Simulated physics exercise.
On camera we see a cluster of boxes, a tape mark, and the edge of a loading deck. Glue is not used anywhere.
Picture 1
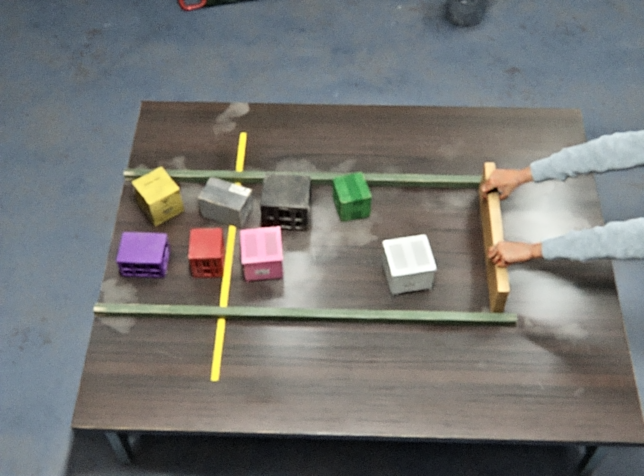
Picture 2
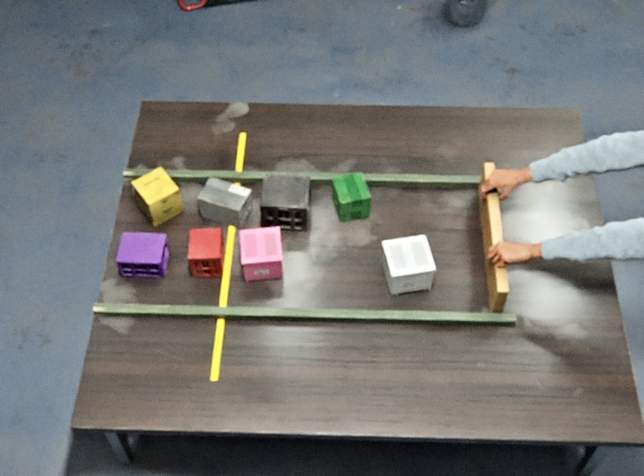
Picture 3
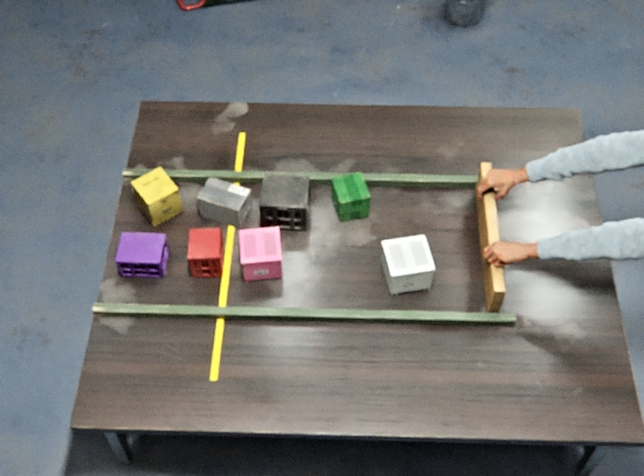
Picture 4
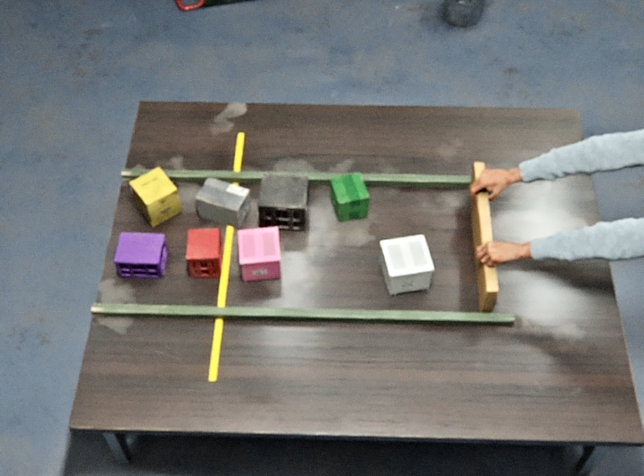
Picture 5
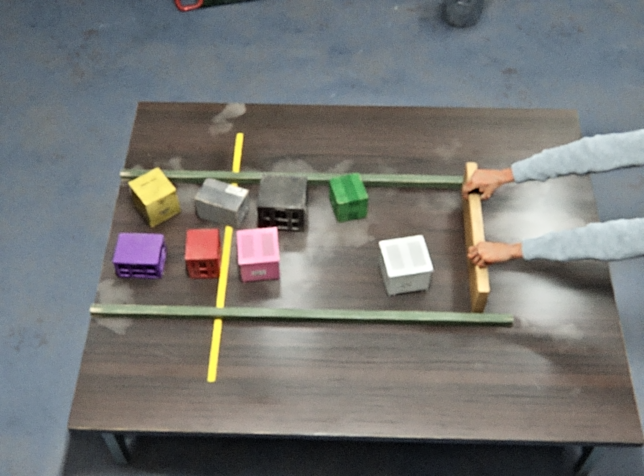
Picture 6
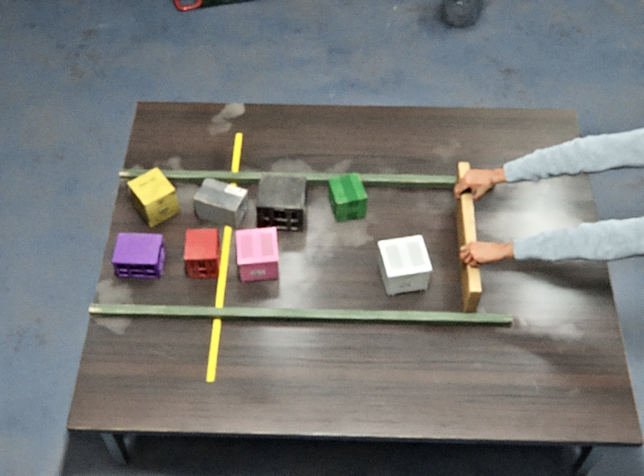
The footage shows two hands sliding a wooden plank a short way left between two green strips on a dark table, while the colourful boxes near a yellow tape mark and the white one nearest the plank stay essentially still.
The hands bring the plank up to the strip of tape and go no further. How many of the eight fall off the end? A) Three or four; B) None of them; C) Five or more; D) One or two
One or two (D).
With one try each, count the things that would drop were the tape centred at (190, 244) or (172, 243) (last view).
Tallies: 4, 4.
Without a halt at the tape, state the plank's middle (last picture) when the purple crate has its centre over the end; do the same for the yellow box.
Near (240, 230) and (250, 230).
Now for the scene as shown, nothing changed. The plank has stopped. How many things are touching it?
Counting them up gives 2.
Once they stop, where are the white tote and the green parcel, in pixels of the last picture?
Listed as asked: First (201, 259), and then (215, 193).
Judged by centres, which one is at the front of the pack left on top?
The grey parcel winds up nearest.
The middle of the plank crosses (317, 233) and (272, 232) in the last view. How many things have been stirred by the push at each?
At the first place 5, at the second 8.
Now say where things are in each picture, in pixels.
The first picture shows purple crate (144, 255); yellow box (158, 197); red crate (207, 253); plank (493, 237); tape (230, 244).
The second picture shows yellow box (158, 197); black crate (286, 202).
The third picture shows red crate (206, 253); plank (489, 236).
The fourth picture shows purple crate (142, 255); green parcel (349, 197).
The fifth picture shows yellow box (155, 197); white tote (405, 266).
The sixth picture shows purple crate (140, 256); yellow box (154, 197); red crate (203, 254); plank (466, 237); tape (226, 245).
A little later, none off yet; purple crate at rest near (140, 256); yellow box at rest near (154, 197); red crate at rest near (203, 254).
Next, none off yet; purple crate shifted a little near (133, 256); yellow box shifted about its own width near (130, 196); red crate shifted about its own width near (170, 253).
When it is over, the number that fall off is one or two; down, yellow box and purple crate.
